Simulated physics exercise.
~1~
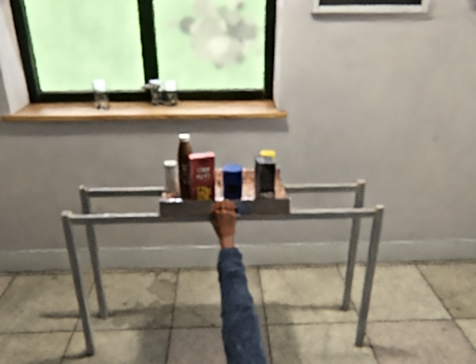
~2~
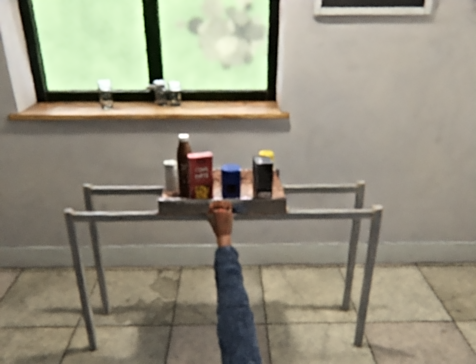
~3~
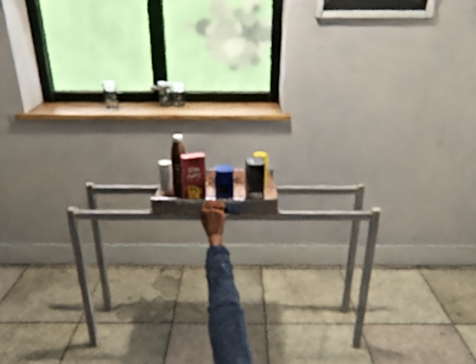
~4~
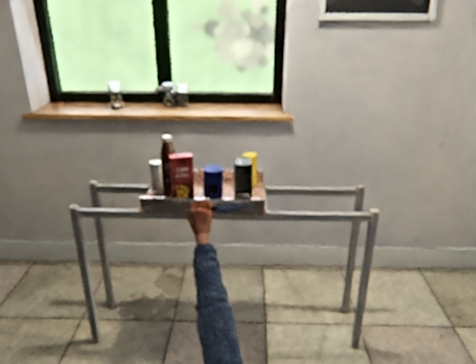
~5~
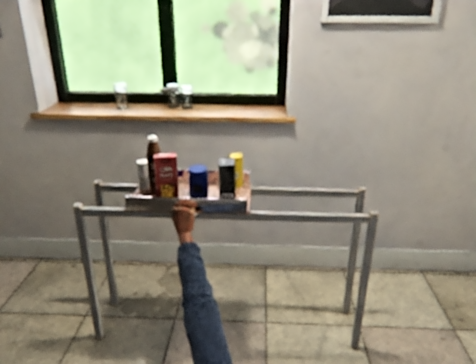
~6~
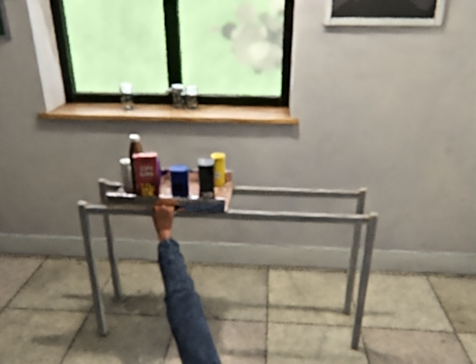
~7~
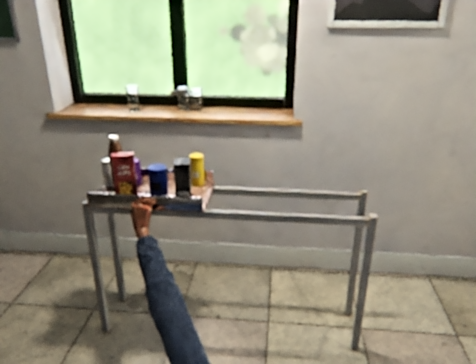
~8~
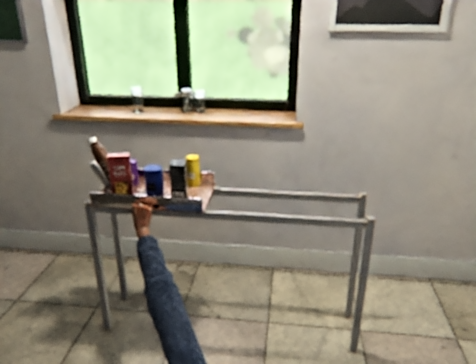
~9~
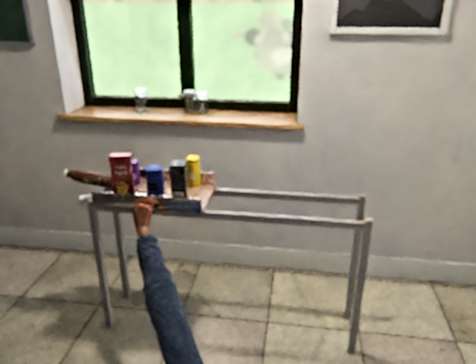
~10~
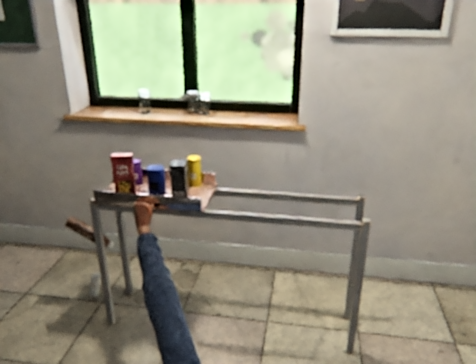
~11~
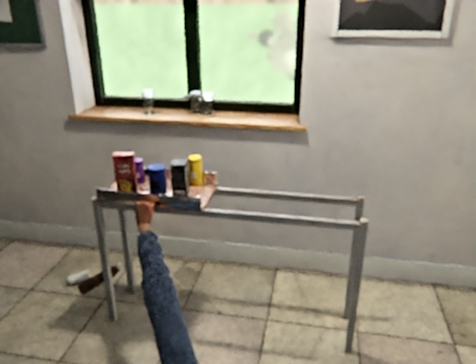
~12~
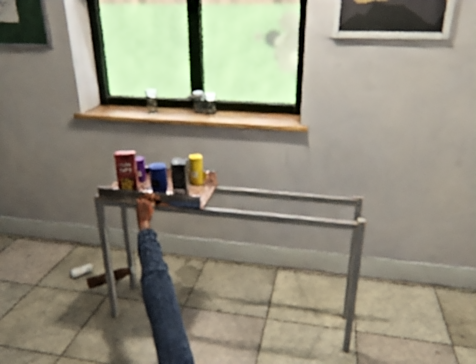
Room with tiled floor, a hand sliding a loaded tray left along rails, brown bottle and white shaker toppling off, others staying upright.
